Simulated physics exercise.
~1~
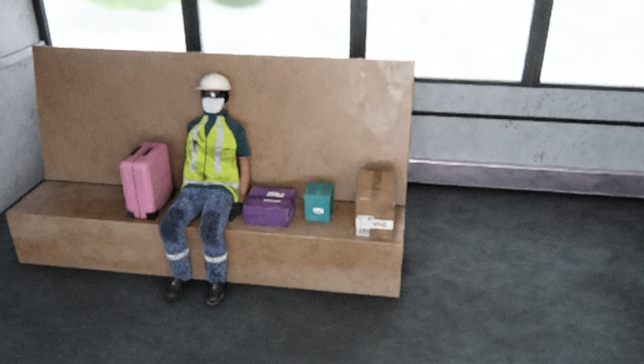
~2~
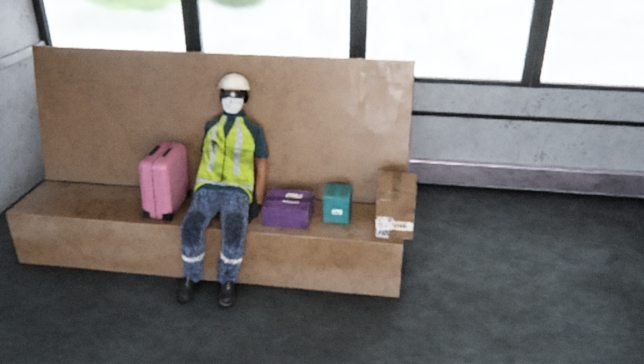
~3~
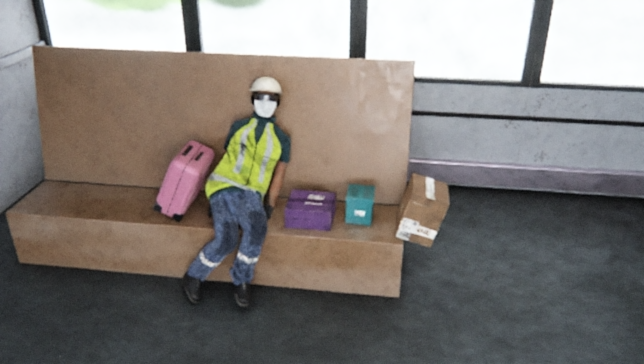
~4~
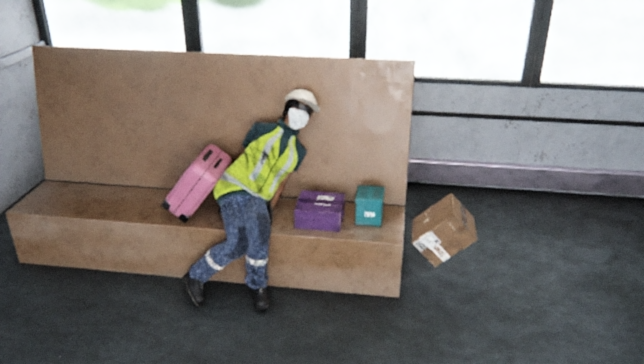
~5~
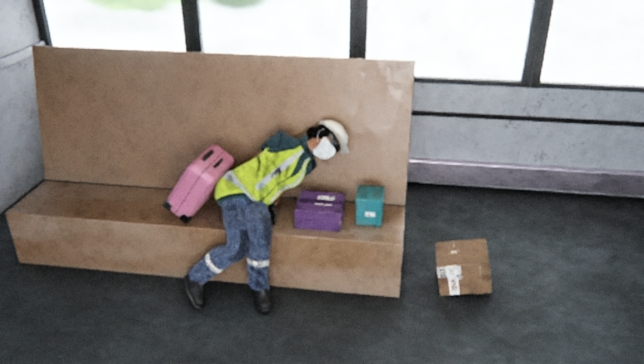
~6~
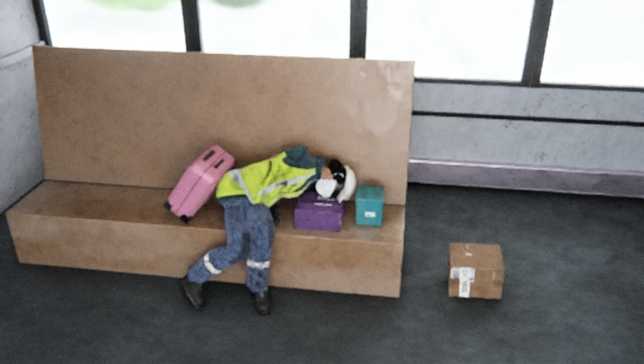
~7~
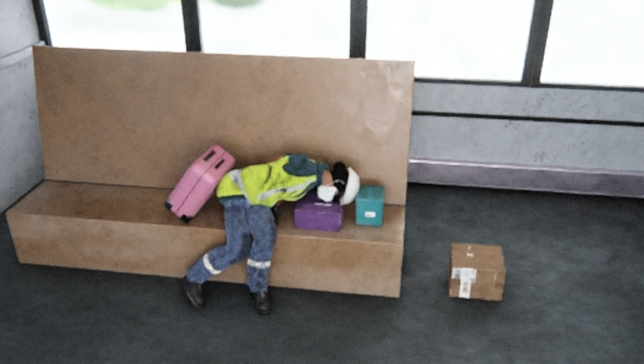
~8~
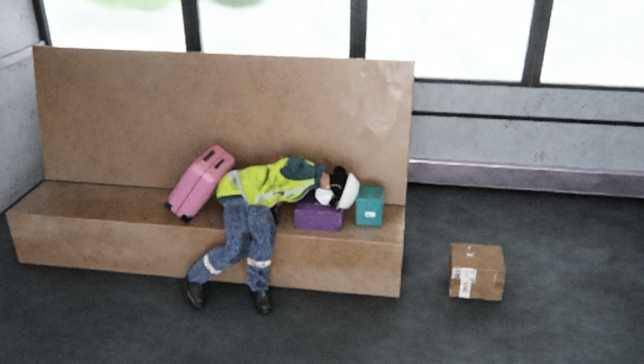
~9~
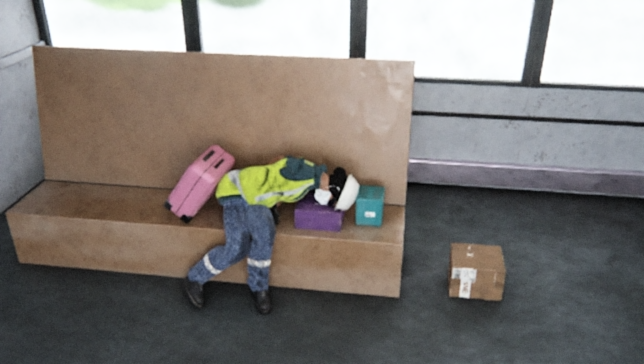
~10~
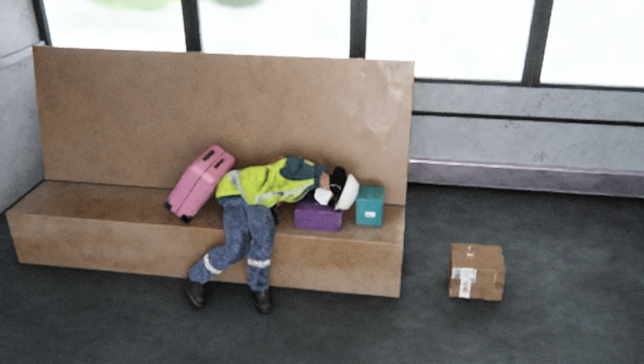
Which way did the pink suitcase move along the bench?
It slid to the right along the bench, and ended up leaning beside the slumped worker.
